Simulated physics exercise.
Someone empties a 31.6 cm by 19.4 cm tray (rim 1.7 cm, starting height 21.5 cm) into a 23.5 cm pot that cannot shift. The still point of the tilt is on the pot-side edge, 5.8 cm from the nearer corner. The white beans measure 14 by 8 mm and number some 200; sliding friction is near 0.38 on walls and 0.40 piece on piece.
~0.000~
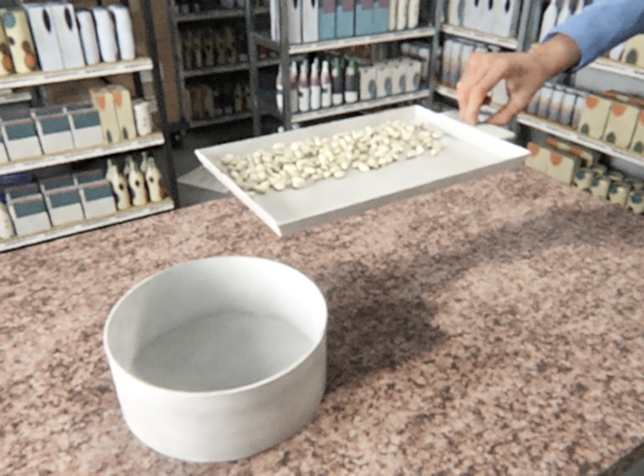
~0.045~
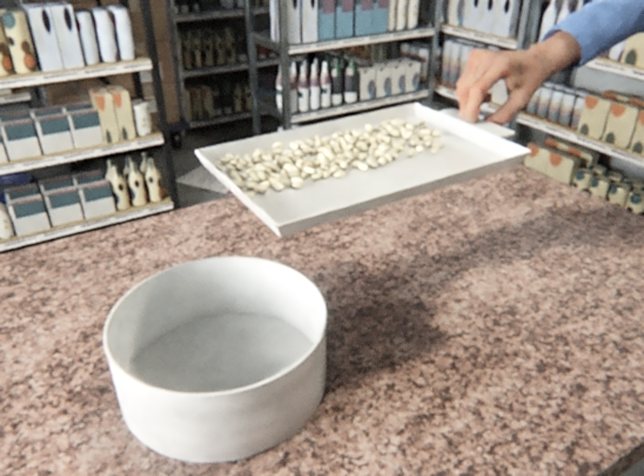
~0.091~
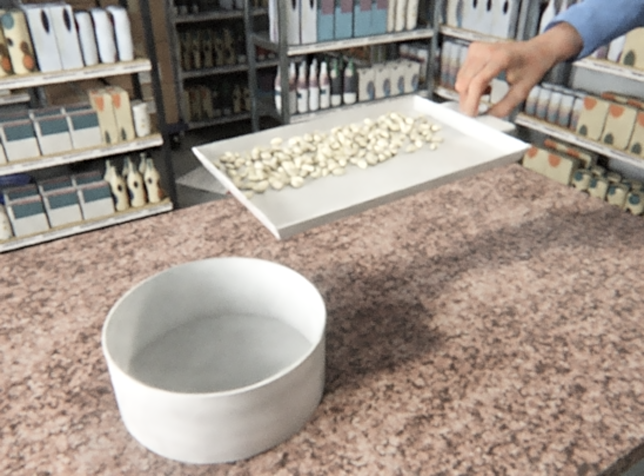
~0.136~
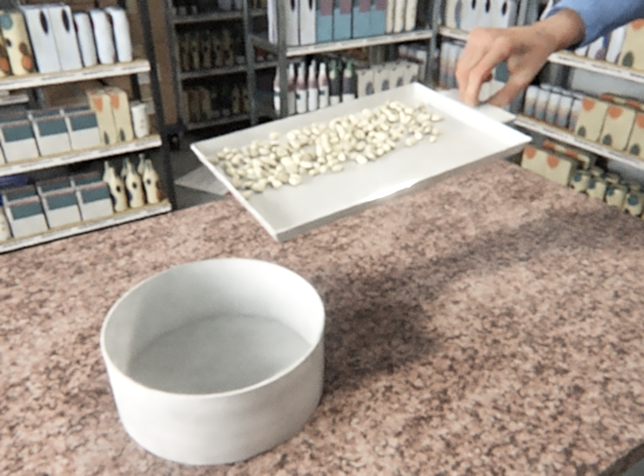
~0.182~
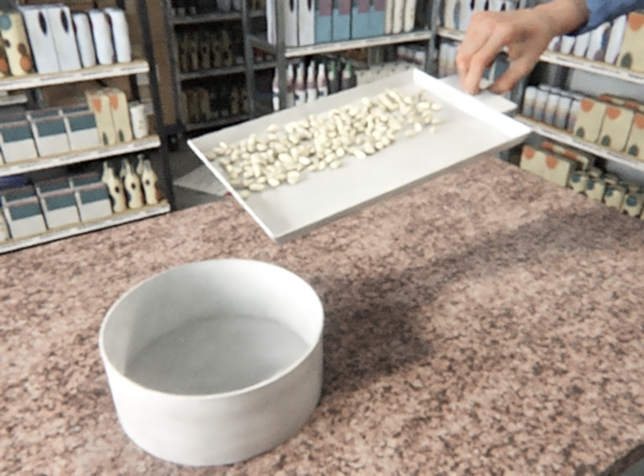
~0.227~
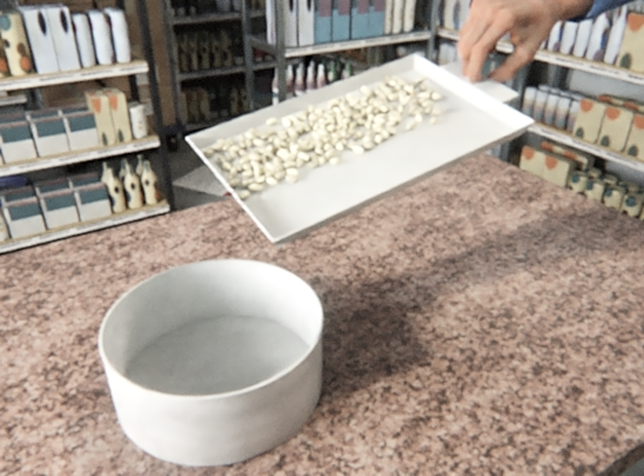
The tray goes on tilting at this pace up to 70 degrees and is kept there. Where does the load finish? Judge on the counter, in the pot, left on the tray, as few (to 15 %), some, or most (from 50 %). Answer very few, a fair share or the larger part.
Counter a fair share, pot the larger part, tray very few.
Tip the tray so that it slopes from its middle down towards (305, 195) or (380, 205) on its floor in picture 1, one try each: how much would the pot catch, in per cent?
Some 85 and 45 per cent.
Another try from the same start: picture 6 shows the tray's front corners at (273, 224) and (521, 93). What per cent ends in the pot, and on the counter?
Pot 60, counter 15.
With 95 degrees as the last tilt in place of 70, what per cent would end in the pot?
It would be near 75 per cent.
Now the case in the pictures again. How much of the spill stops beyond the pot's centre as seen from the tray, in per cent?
Roughly 80 per cent.
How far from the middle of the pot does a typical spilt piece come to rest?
About 26 cm.
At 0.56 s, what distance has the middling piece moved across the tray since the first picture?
Roughly 6 cm.
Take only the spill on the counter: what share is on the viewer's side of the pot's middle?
About 100 per cent.
Then, at 0.56 s, tilt 42 degrees; the tray holds 100 %, the pot 0 %.
After 0.78 s, tilt 60 degrees; the tray holds 70 %, the pot 5 %.
Then, at 1.11 s, tilt 70 degrees; the tray holds 10 %, the pot 60 %.
At rest (2.2 s), counter 25 %, pot 70 %, tray 5 %.
